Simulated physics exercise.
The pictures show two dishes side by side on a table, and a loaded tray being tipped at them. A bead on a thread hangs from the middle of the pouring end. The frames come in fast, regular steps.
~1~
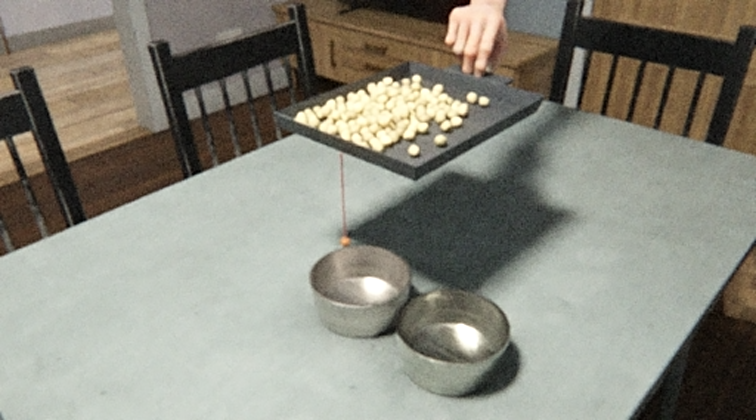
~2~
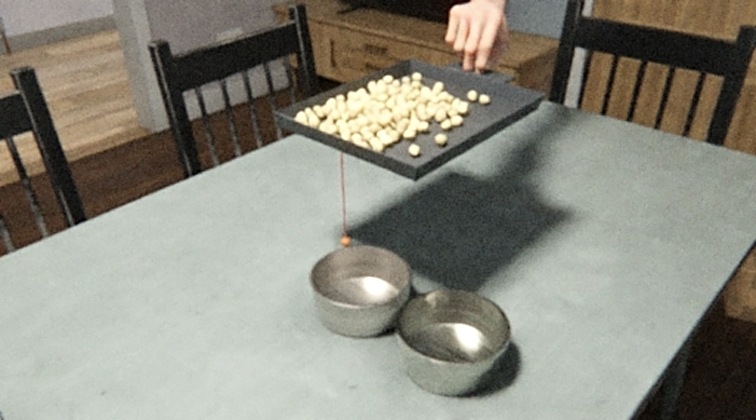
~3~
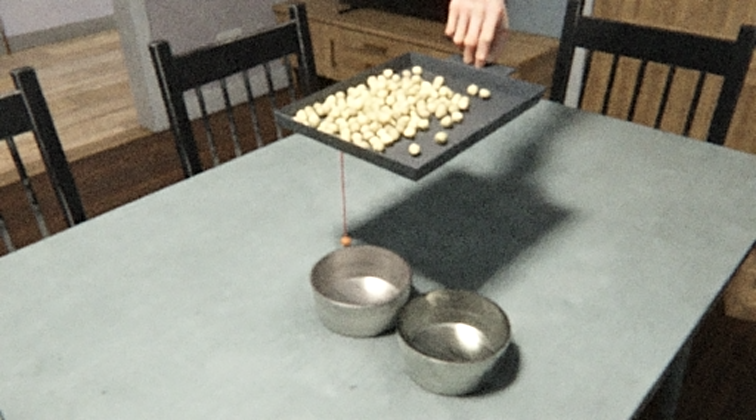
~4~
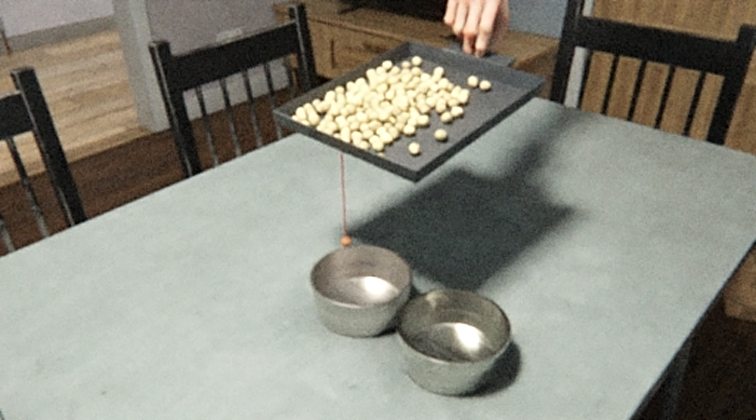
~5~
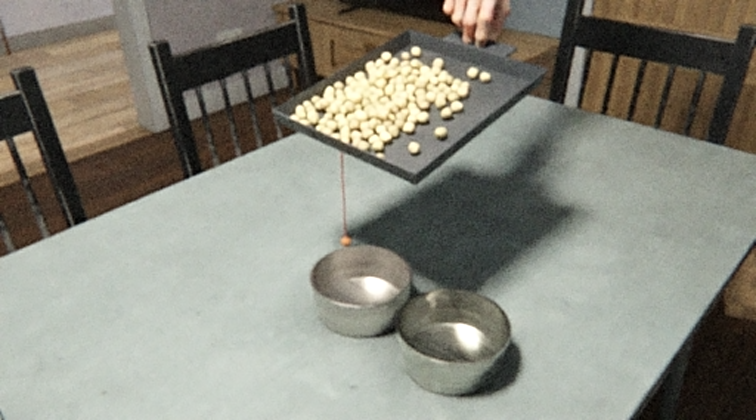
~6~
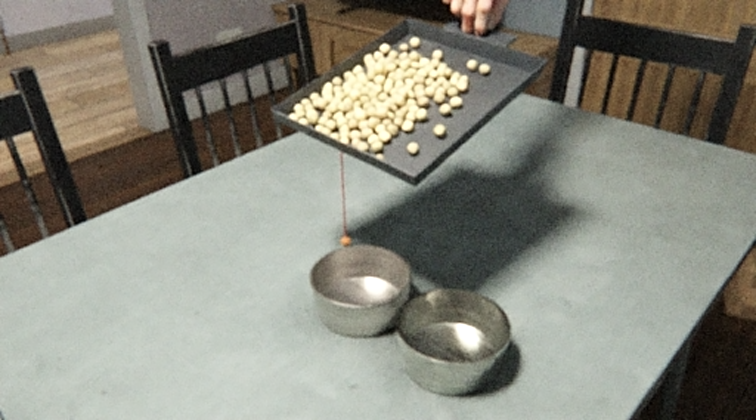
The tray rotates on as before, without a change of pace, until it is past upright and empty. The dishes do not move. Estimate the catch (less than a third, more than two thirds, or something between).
Together they catch between a third and two thirds.
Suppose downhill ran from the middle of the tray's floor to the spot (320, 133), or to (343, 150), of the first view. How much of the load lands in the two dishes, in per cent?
Roughly 0 per cent, and 20 per cent.
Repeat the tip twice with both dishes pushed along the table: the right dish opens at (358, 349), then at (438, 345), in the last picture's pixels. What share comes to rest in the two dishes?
About 30 and 60 per cent.
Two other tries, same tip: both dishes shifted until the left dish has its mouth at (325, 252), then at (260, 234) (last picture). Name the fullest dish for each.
In turn: The right dish; right.
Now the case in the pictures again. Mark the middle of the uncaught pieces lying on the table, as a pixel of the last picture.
Around (322, 375).
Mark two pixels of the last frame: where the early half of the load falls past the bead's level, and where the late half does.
The first part at (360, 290); the rest at (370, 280).
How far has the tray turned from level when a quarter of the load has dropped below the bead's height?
At some 85 degrees.
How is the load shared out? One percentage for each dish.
About: Left dish 40, right dish 20 per cent.
Shortly afterwards, tray tipped steeply; all but a few on the tray; only a few in the left dish; only a few in the air.
Next, tray tipped right over; near a quarter on the tray; a little in the right dish; near a quarter in the left dish; near a quarter outside both; near a quarter in the air.
Some moments later, tray tipped past a quarter turn; a little in the right dish; near a third in the left dish; near half outside both.
In the end, tray tipped past a quarter turn; a little in the right dish; near a third in the left dish; near half outside both.
